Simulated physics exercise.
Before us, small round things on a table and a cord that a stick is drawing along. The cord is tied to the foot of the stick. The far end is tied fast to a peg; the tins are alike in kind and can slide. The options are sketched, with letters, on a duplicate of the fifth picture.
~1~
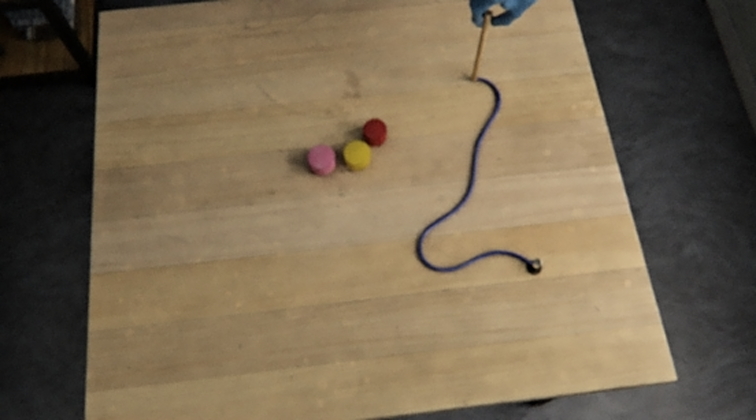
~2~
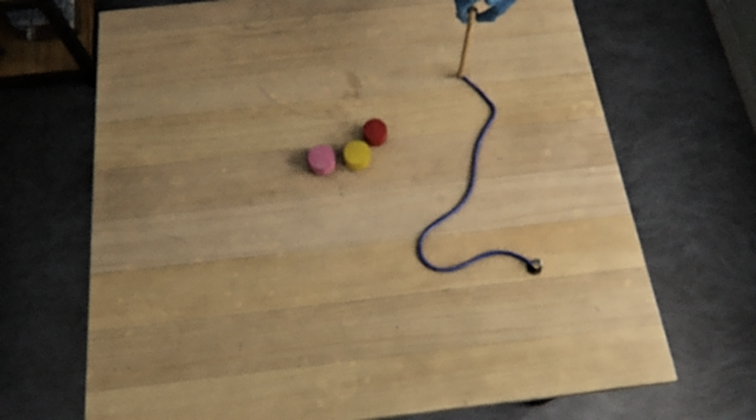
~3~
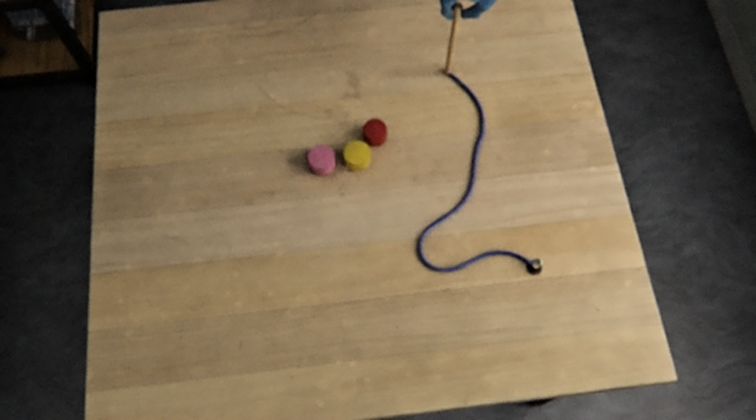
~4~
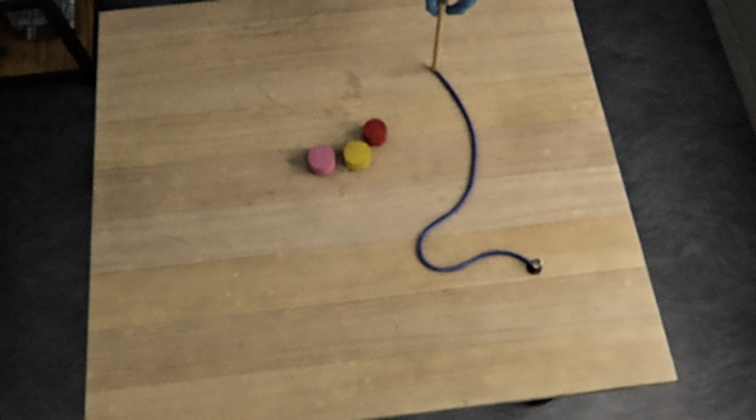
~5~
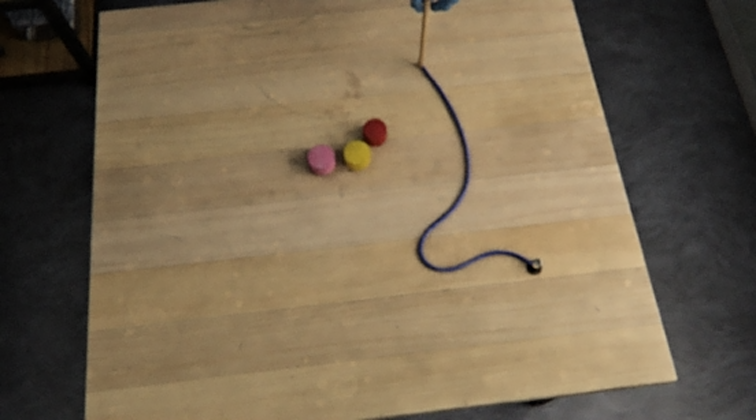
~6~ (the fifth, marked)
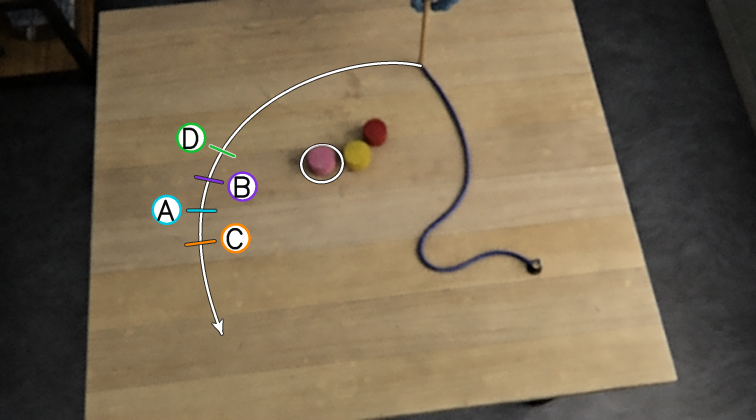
A gloved hand uses a stick to draw a blue cord's end leftward past three still tins.
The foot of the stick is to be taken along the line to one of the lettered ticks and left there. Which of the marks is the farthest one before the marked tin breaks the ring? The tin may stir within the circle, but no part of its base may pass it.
It should halt at B.
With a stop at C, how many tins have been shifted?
Three.
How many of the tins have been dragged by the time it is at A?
By then, three.
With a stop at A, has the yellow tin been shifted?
Yes.
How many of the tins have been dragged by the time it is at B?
Two.
On the copy, A at (202, 211); B at (209, 180); C at (201, 243); D at (222, 151); the ring at (322, 163); the route from (421, 66) via (236, 132) to (222, 334).
On B. First, foot of the stick (332, 73); pink tin (322, 160).
Then, foot of the stick (253, 116); pink tin (322, 160).
Finally, foot of the stick (209, 180); yellow tin (348, 166); red tin (373, 167); pink tin (321, 160); the pink tin is still in its ring.
By contrast, A drags the ringed tin to (317, 178); C drags the ringed tin to (315, 193); D is safe but short.
